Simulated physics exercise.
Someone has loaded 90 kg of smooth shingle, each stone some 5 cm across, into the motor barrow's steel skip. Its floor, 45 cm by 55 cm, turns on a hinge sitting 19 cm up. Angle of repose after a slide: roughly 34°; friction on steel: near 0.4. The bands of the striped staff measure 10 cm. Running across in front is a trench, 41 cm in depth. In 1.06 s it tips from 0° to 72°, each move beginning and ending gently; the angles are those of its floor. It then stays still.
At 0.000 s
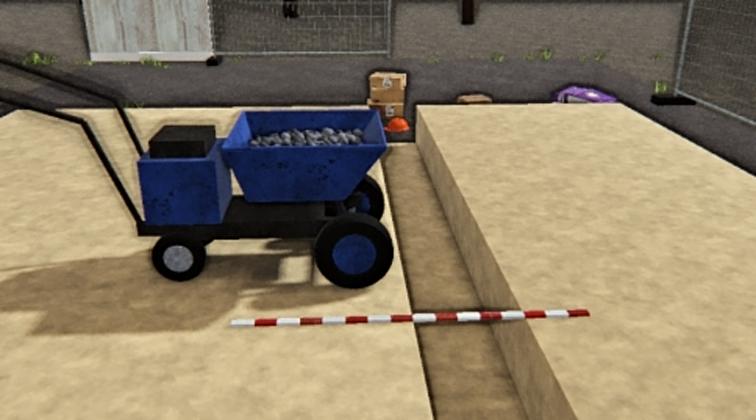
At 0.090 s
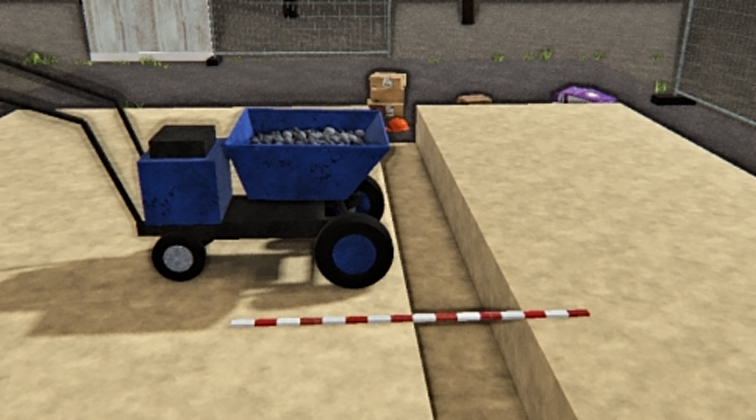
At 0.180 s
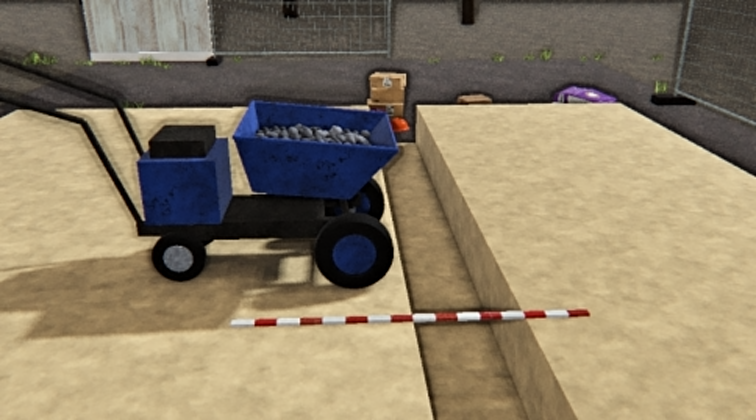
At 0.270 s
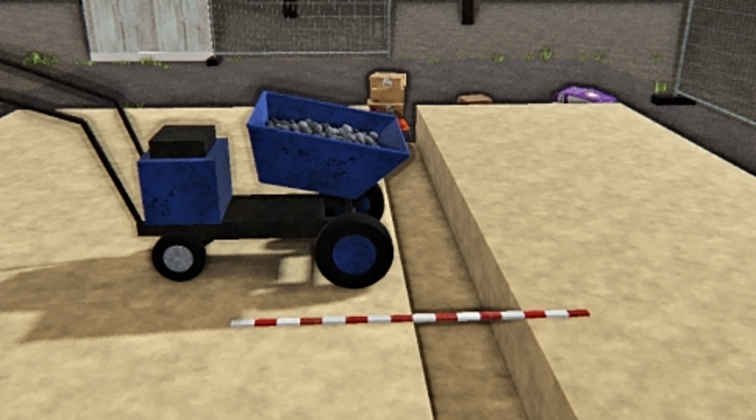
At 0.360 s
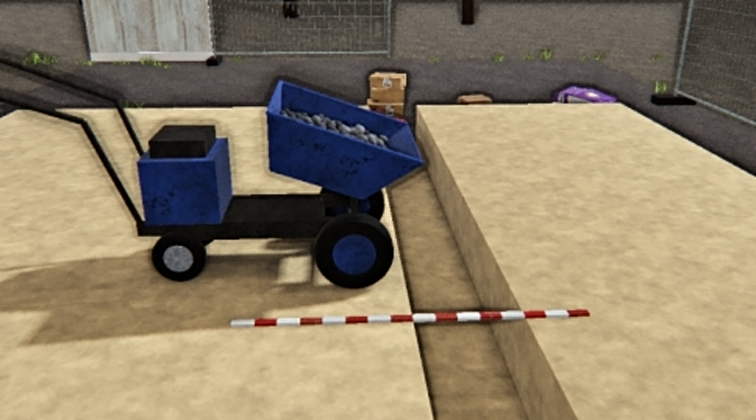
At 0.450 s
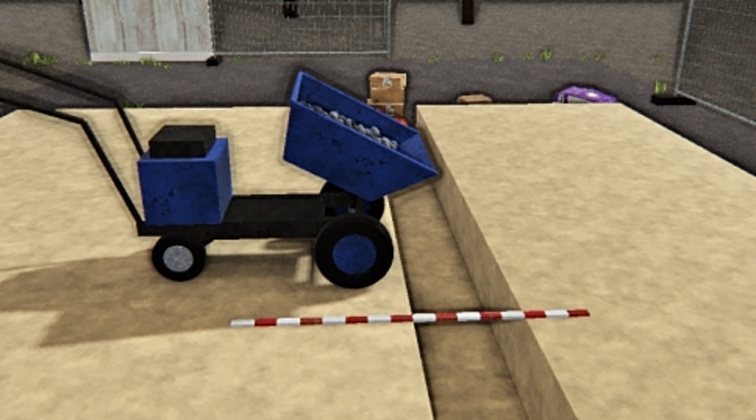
A blue motor barrow with black wheels and a skip of grey stones stands on sandy ground at left, seen from its side and slightly above. A narrow trench runs beside it beneath a red-and-white striped staff, with cardboard boxes, a purple object and fencing behind. The skip tilts steadily steeper to the right, its rear edge rising, while the barrow and camera stay still.
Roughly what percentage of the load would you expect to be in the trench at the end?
I'd expect around 57 per cent.
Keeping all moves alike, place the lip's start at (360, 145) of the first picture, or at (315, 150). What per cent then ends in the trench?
I'd say some 90 per cent and some 100 per cent.
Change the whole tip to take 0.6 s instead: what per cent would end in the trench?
Then some 40 per cent would.
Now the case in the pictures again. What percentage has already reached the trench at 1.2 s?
Around 25 per cent of it, at that instant.
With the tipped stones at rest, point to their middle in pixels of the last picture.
At about pixel (486, 309) in the last view.
After 0.8 s the floor is at 61°; 100 % in the skip; the foremost stones are at (453, 199).
After 1.2 s the floor is at 72°; 56 % in the skip, 24 % in the trench, 20 % past the trench; the foremost stones are at (539, 254).
After 1.5 s the floor is at 72°; 17 % in the skip, 39 % in the trench, 44 % past the trench; the foremost stones are at (631, 256).
After 3.5 s the floor is at 72°; 0 % in the skip, 57 % in the trench, 43 % past the trench; the foremost stones are at (678, 244).
